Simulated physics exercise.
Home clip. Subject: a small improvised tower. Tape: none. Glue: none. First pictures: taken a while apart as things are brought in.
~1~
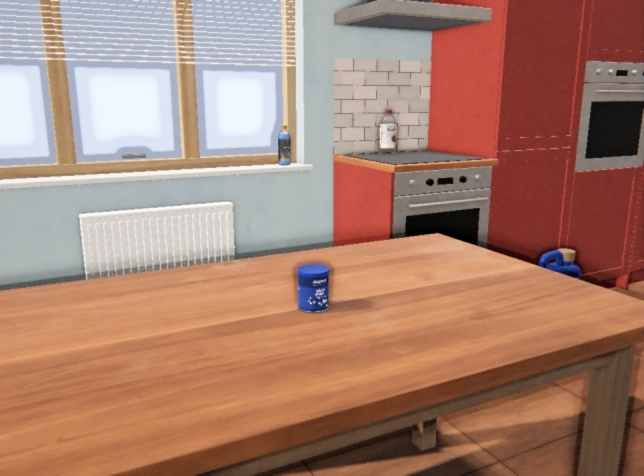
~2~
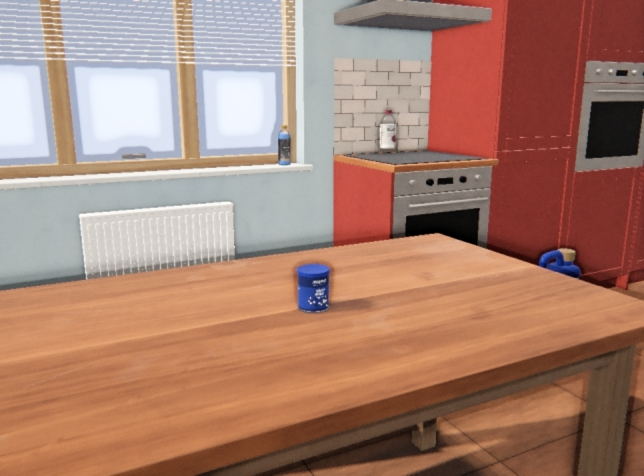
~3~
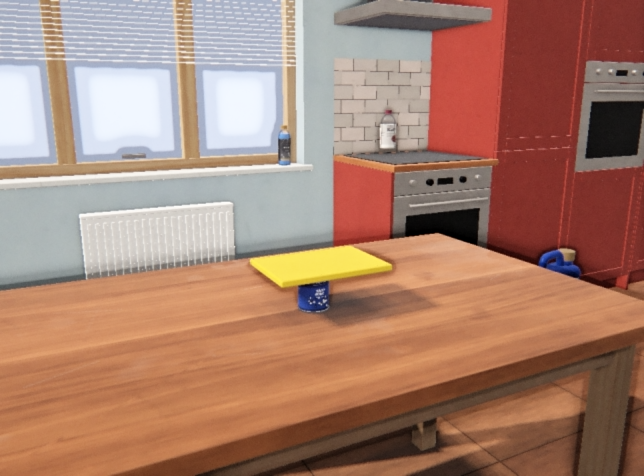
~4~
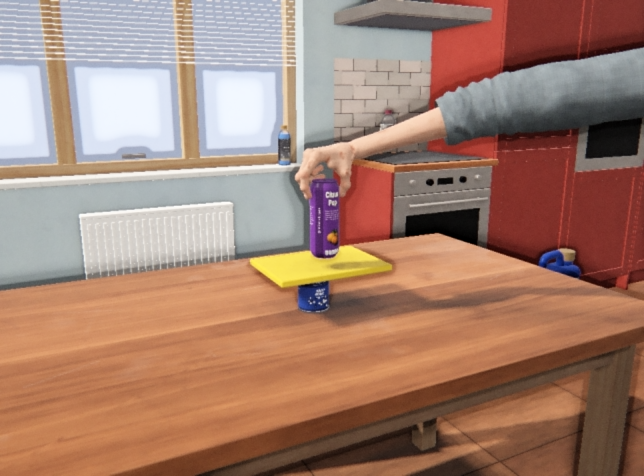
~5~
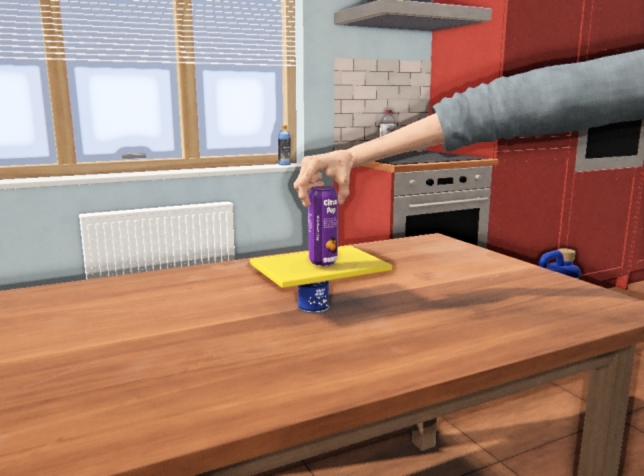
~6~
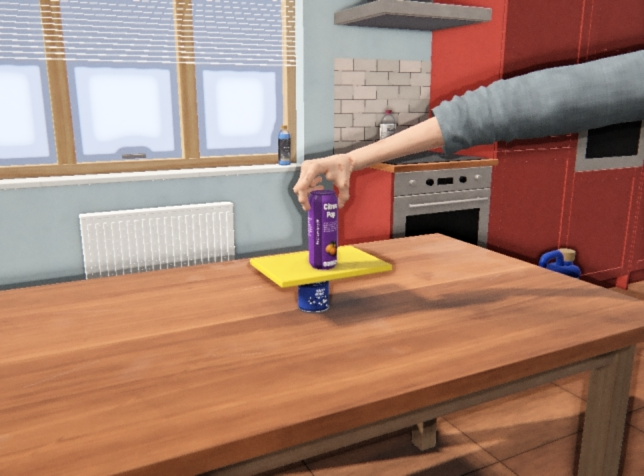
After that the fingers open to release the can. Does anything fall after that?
So the pile rests quietly where it is.
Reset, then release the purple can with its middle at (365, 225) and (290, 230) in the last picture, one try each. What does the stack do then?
Result one: The stack falls. Result two: The stack stands.
Then, 0.60 s on from there, no change.
Then, 1.30 s on from there, purple can resting near (323, 231).
In the end, all 3 unmoved. At the end, from the last picture's camera, purple can near (323, 231). The stack keeps its balance.
